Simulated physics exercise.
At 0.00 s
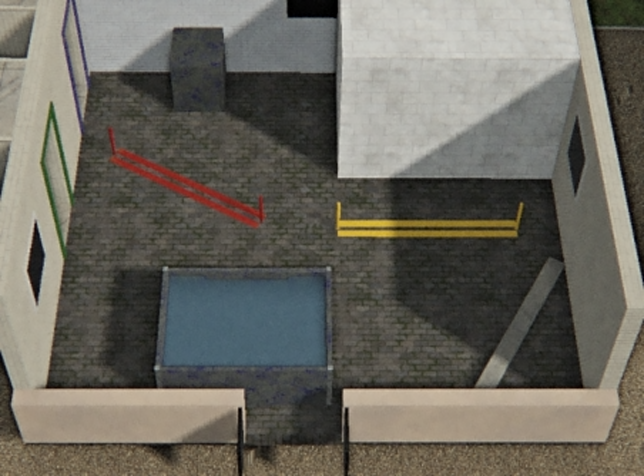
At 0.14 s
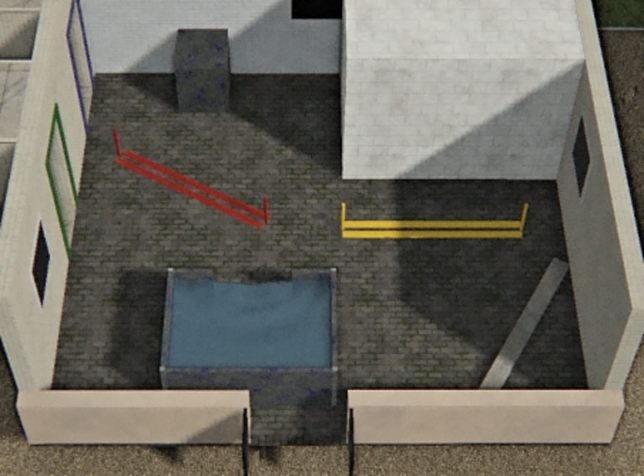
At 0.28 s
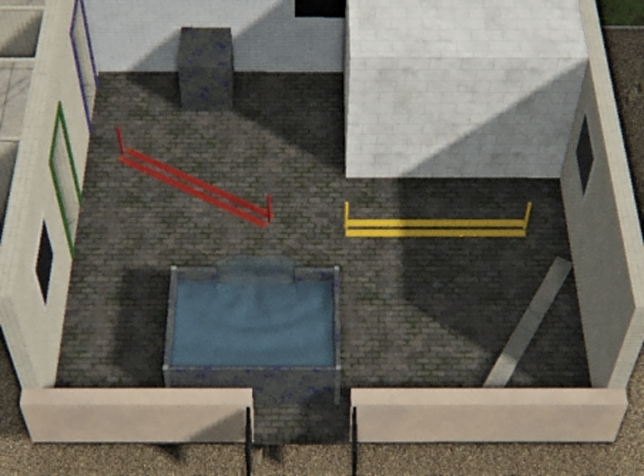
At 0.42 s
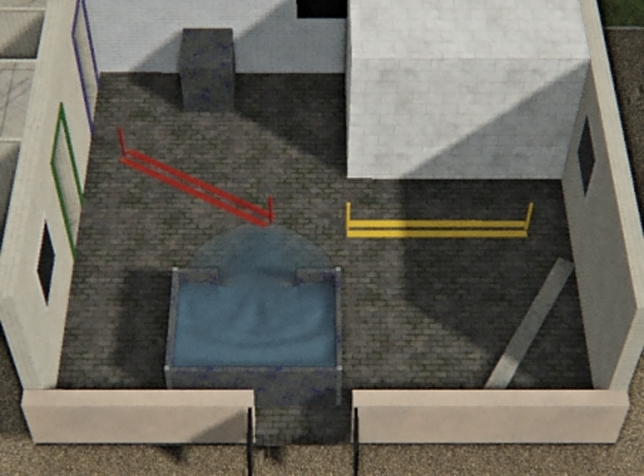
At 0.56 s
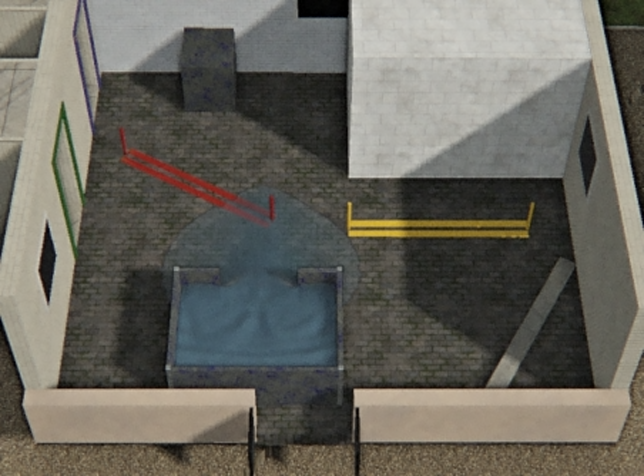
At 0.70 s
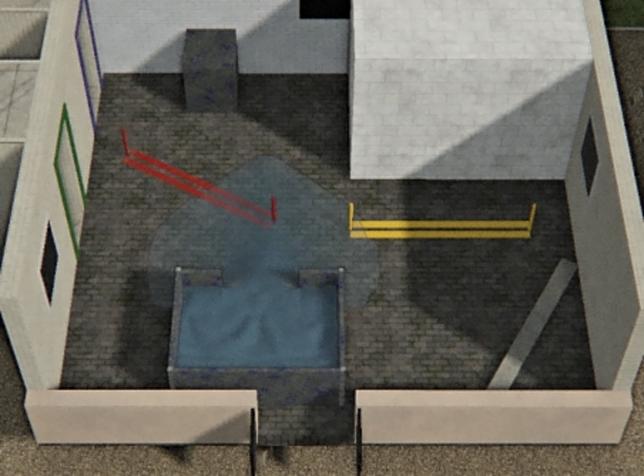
Water pours from the far side of a tank and spreads across the dark paved floor.
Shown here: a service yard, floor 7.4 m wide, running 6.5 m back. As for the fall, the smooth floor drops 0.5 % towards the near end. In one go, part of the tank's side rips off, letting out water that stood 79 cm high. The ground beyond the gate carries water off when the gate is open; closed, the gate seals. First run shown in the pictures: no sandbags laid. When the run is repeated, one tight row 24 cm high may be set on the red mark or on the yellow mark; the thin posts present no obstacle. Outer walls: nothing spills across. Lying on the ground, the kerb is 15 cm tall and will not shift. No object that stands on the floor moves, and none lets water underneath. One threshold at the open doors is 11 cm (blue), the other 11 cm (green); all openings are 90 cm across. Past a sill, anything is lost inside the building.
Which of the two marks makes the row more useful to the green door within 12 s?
The yellow mark does.
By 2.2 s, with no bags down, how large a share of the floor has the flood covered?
Wet fraction: Around 50 %.
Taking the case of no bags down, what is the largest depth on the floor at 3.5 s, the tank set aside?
Roughly 30 centimetres.
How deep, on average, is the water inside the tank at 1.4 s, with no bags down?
Mean depth: About 48 cm.
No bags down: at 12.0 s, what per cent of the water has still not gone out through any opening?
Something like 94 percent.
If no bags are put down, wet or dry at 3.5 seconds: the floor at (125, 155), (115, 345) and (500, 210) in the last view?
Soaked, bone dry, soaked.
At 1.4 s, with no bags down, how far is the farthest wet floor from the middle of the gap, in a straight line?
4.8 m.
After 1.4 s water covers 40 % of the floor and is deepest (40 cm) near (260, 298) in the run without bags; in at the green door, 0 L with no bags, 0 L with the row on red, 0 L on yellow.
After 2.2 s water covers 50 % of the floor and is deepest (43 cm) near (104, 75) in the run without bags; in at the green door, 0 L with no bags, 1 L with the row on red, 0 L on yellow.
After 3.5 s water covers 55 % of the floor and is deepest (30 cm) near (344, 140) in the run without bags; in at the green door, 0 L with no bags, 29 L with the row on red, 0 L on yellow.
After 7.0 s water covers 85 % of the floor and is deepest (14 cm) near (56, 418) in the run without bags; in at the green door, 1 L with no bags, 59 L with the row on red, 2 L on yellow.
After 12.0 s water covers 95 % of the floor and is deepest (14 cm) near (164, 407) in the run without bags; in at the green door, 4 L with no bags, 60 L with the row on red, 7 L on yellow.
